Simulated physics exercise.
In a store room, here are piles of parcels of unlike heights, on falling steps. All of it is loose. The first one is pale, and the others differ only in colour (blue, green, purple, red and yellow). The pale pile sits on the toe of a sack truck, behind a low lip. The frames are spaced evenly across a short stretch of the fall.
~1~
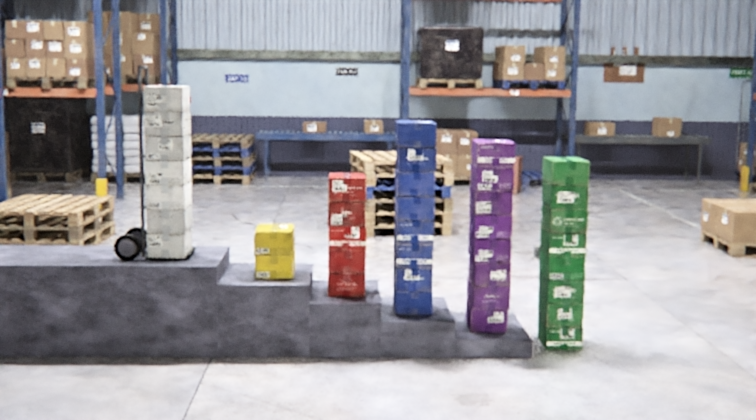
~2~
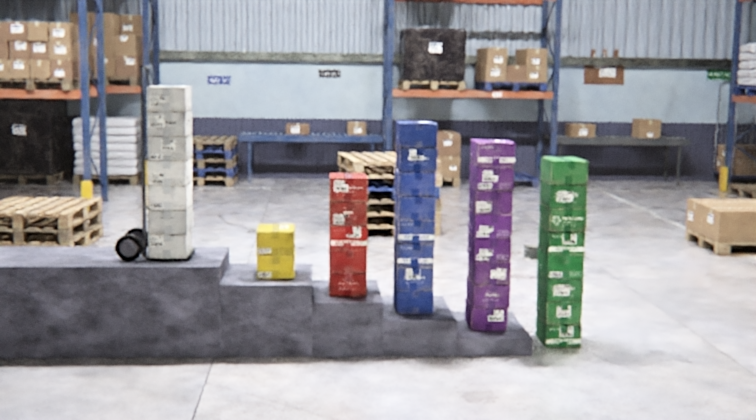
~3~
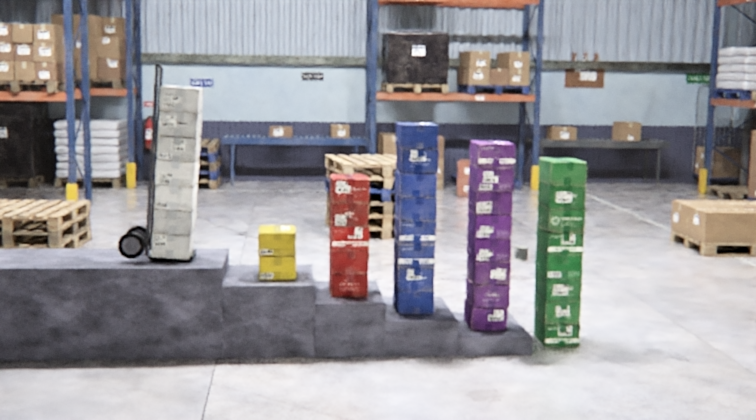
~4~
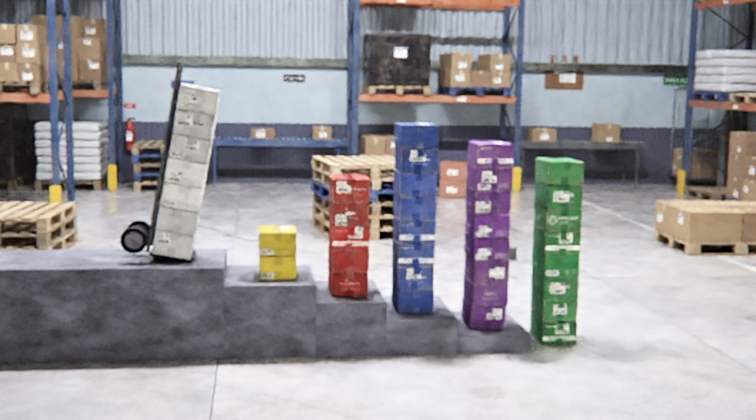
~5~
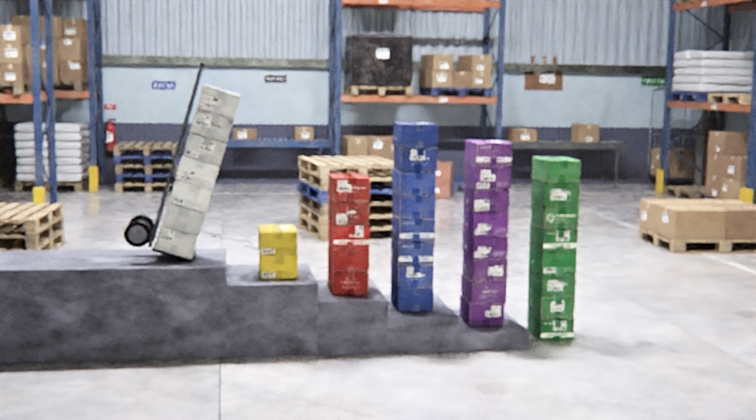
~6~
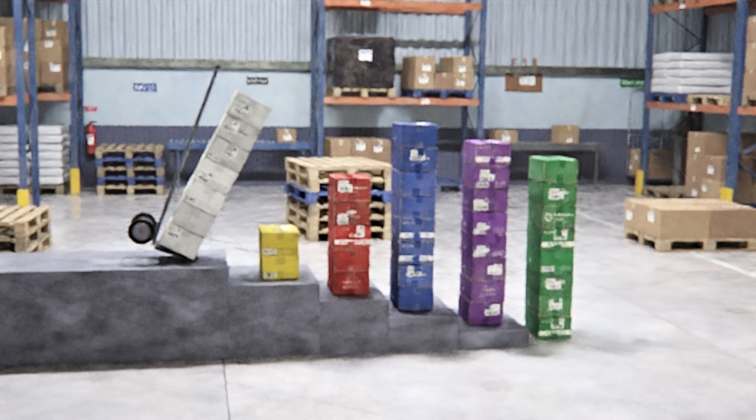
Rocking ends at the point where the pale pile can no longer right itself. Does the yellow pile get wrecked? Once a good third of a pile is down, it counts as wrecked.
No, it survives.
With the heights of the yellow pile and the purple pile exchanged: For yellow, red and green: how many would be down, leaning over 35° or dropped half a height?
Yellow: 7, red: 4, green: 8.
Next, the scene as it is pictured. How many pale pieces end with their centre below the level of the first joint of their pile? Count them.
Count: 5.
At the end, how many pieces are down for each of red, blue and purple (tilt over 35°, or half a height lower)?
Tally: Red = 5, blue = 8, purple = 8.
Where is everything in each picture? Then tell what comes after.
In the first picture (pixels give the middle of a visible side; the camera moves round a little), truck frame (140, 106) level; top yellow parcel (273, 244); top red parcel (347, 190); none of the others has stirred.
In the second picture, truck frame (143, 106) level; top yellow parcel (275, 244).
In the third picture, truck frame (155, 105) rocked barely, top of the pale pile leaning barely; top yellow parcel (277, 245); none of the others has stirred.
In the fourth picture, truck frame (173, 103) rocked a little, top of the pale pile leaning a little; top yellow parcel (278, 245); none of the others has stirred.
In the fifth picture, truck frame (191, 102) rocked clearly, top of the pale pile leaning clearly; top yellow parcel (279, 244); none of the others has stirred.
In the sixth picture, truck frame (205, 103) rocked clearly, top of the pale pile leaning clearly; top yellow parcel (280, 244); top green parcel (561, 171); none of the others has stirred.
Shortly afterwards, 7 of the pale pile down; none of the 2 yellow parcels down (0 of 31 in all colours); top yellow parcel a little from its place; top red parcel tilted clearly.
Next, 7 of the pale pile down; none of the 2 yellow parcels down (13 of 31 in all colours); top yellow parcel a little from its place; top red parcel tilted well over, about its own height lower.
Some moments later, 7 of the pale pile down; none of the 2 yellow parcels down (28 of 31 in all colours); top yellow parcel a little from its place; top green parcel on its side.
In the end, 7 of the pale pile down; none of the 2 yellow parcels down (28 of 31 in all colours); top yellow parcel a little from its place; top green parcel upside down. From the last view, middles, top yellow parcel near (282, 240).
